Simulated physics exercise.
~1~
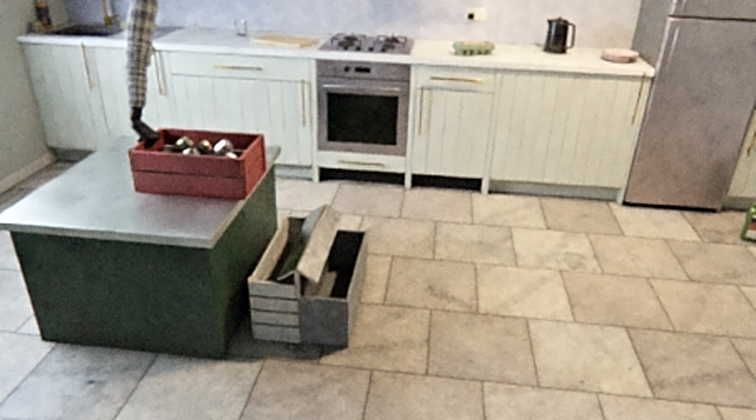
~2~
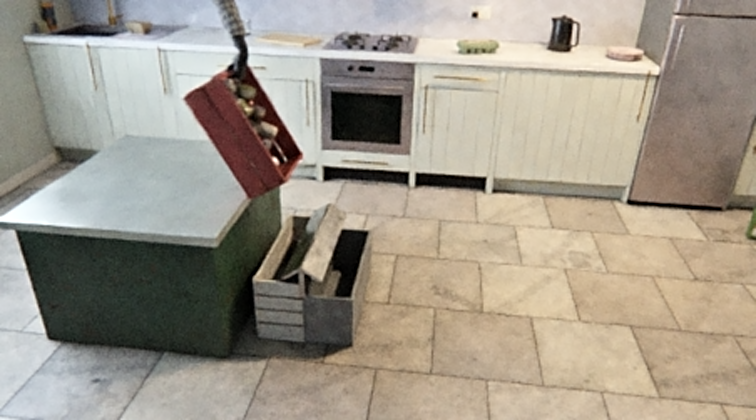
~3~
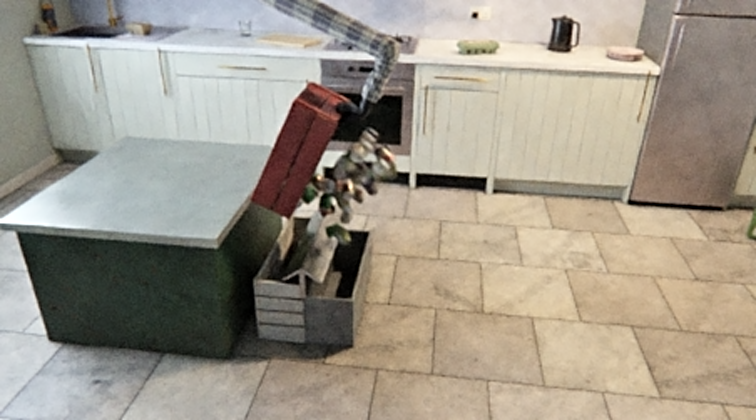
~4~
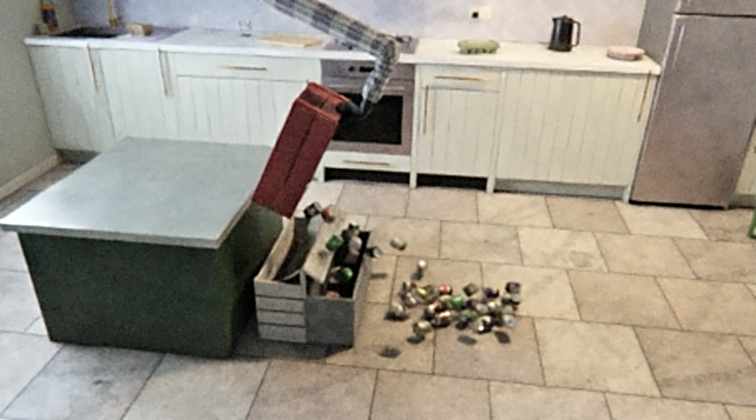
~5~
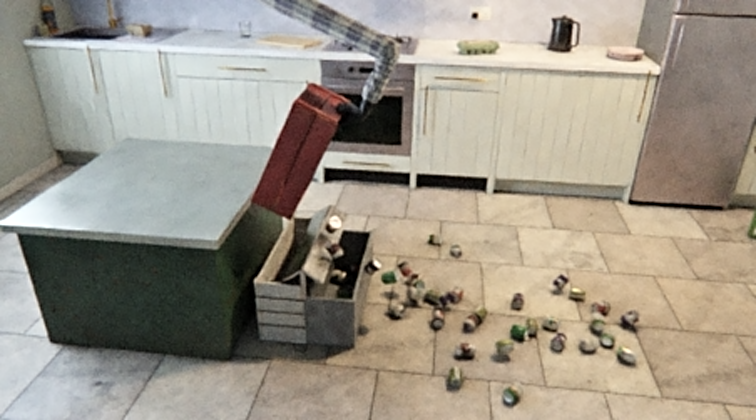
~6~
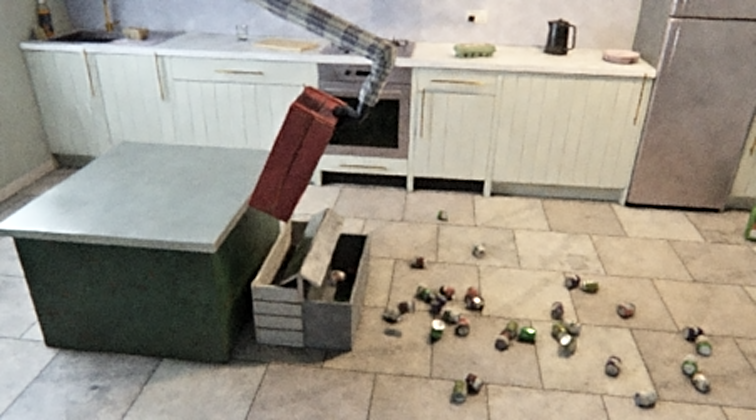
Red crate being tipped by a plaid-sleeved arm, spilling mini cans past a divided trough, most ending scattered across kitchen floor tiles.
